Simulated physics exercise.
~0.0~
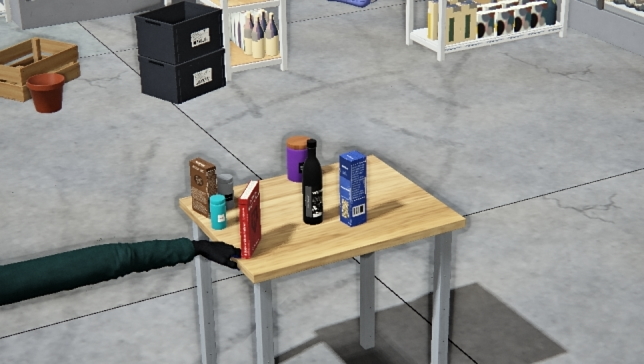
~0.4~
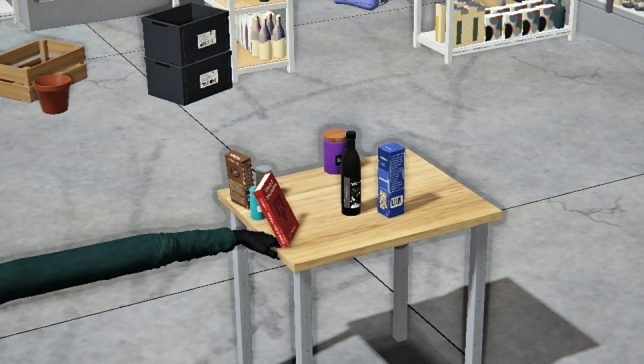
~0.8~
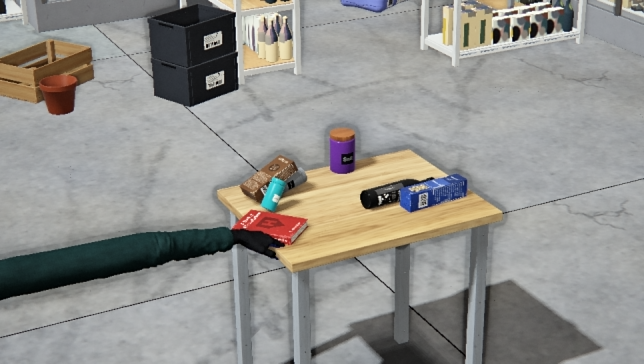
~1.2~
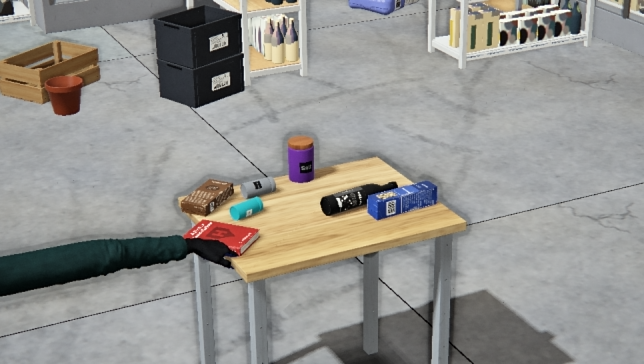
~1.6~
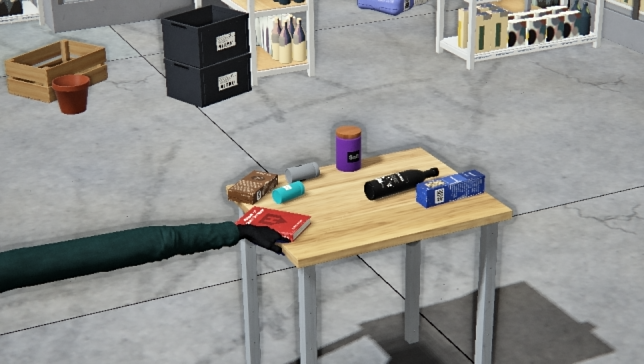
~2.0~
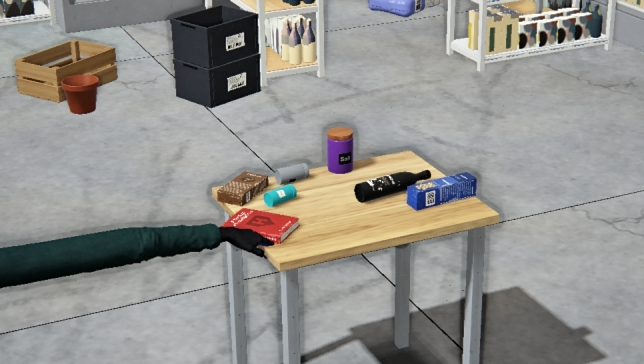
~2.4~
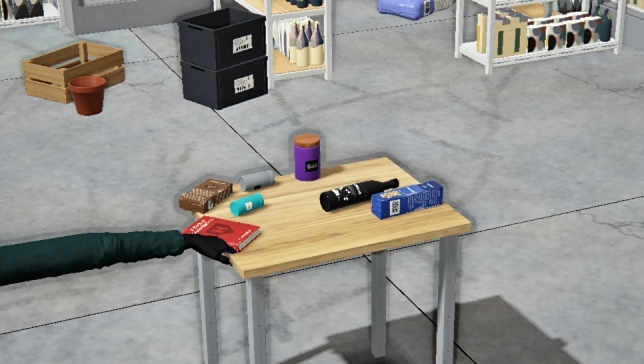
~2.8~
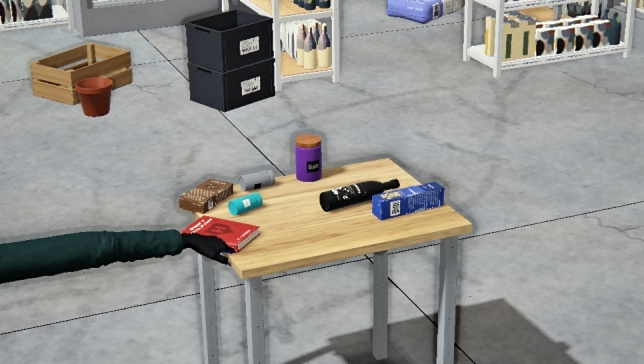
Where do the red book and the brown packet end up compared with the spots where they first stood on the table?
Both end up shifted from their starting spots. They lie toppled at the left side of the tabletop, with the red book by the edge next to the gloved hand and the brown packet behind it.
